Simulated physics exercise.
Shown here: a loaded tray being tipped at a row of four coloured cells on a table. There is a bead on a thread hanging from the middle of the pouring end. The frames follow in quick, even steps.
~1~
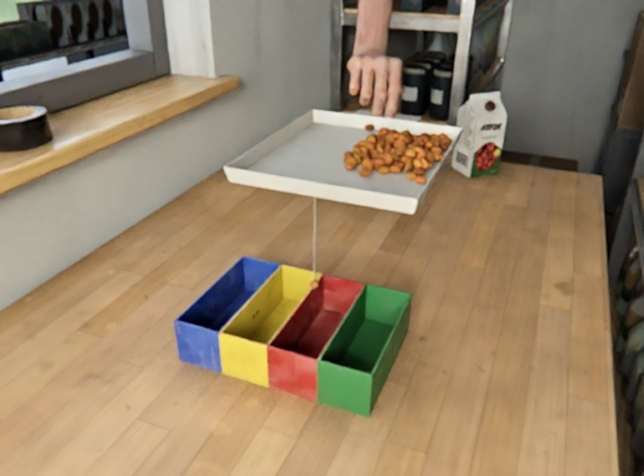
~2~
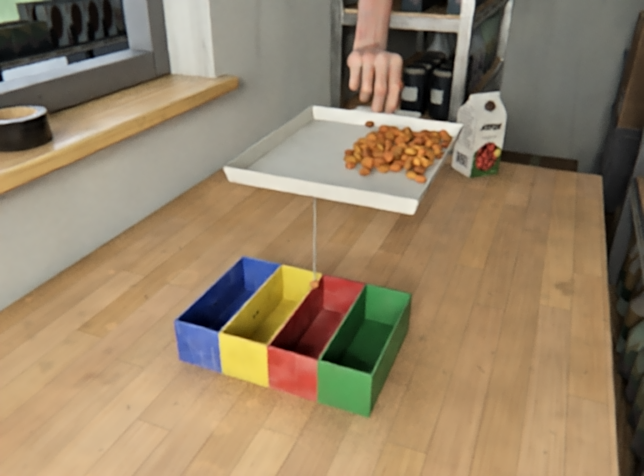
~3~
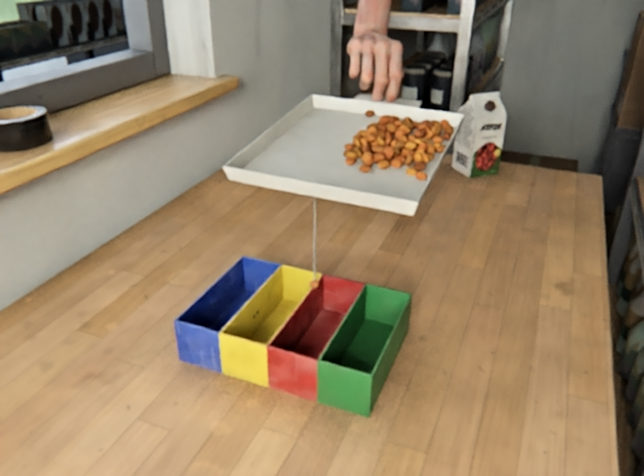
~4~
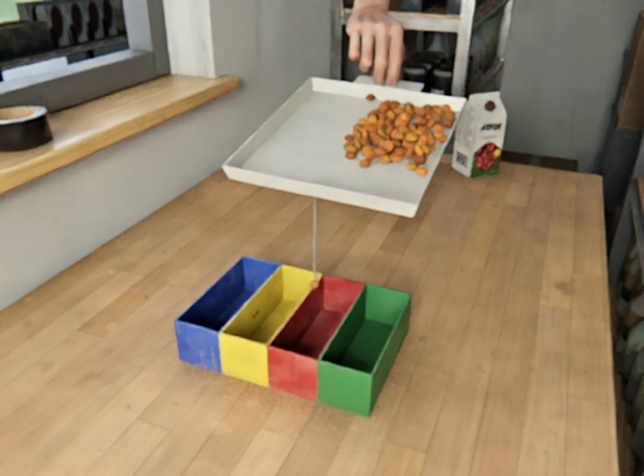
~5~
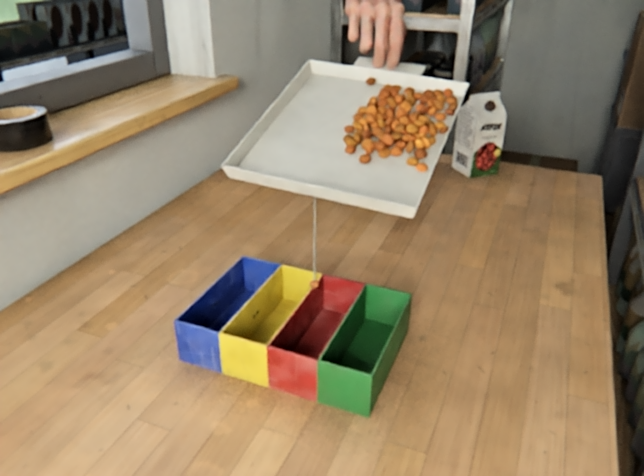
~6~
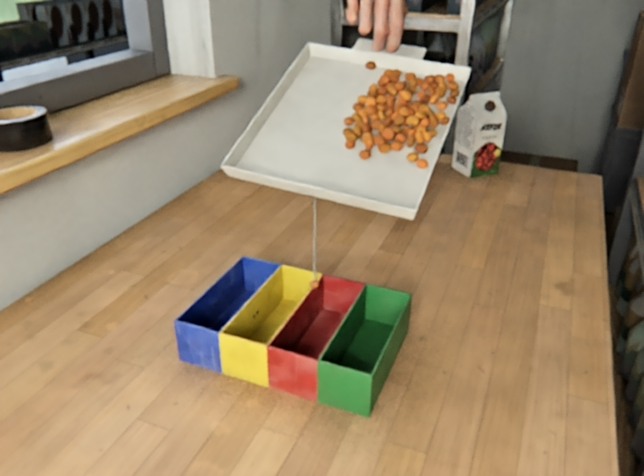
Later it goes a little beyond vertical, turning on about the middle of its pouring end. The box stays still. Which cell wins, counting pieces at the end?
The green cell wins.
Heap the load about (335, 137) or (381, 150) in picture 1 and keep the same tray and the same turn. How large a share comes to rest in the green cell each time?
30 % and 40 %.
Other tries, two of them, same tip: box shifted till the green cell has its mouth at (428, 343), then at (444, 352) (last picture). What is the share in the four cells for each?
In turn 100 and 90 in a hundred.
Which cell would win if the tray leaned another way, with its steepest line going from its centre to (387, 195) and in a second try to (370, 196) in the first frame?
First try: That green cell. Second try: The cell in green.
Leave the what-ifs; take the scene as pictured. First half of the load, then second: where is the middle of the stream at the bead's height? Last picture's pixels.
It passes near (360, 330) first and then near (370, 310).
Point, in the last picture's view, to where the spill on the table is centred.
Estimate: About (443, 424).
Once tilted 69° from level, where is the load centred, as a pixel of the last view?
I'd mark it close to (375, 199).
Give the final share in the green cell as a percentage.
That share is close to 50 %.
Shortly afterwards, tray tipped steeply; the bulk on the tray; near a quarter falling or outside the box.
Next, tray tipped past a quarter turn; a little on the tray; near a third in the green cell; a little in the red cell; only a few in the yellow cell; only a few in the blue cell; near a third falling or outside the box.
Some moments later, tray tipped past a quarter turn; near half in the green cell; near a quarter in the red cell; only a few in the yellow cell; only a few in the blue cell; near a third falling or outside the box.
In the end, tray tipped past a quarter turn; near half in the green cell; near a quarter in the red cell; only a few in the yellow cell; only a few in the blue cell; near a third outside the box.
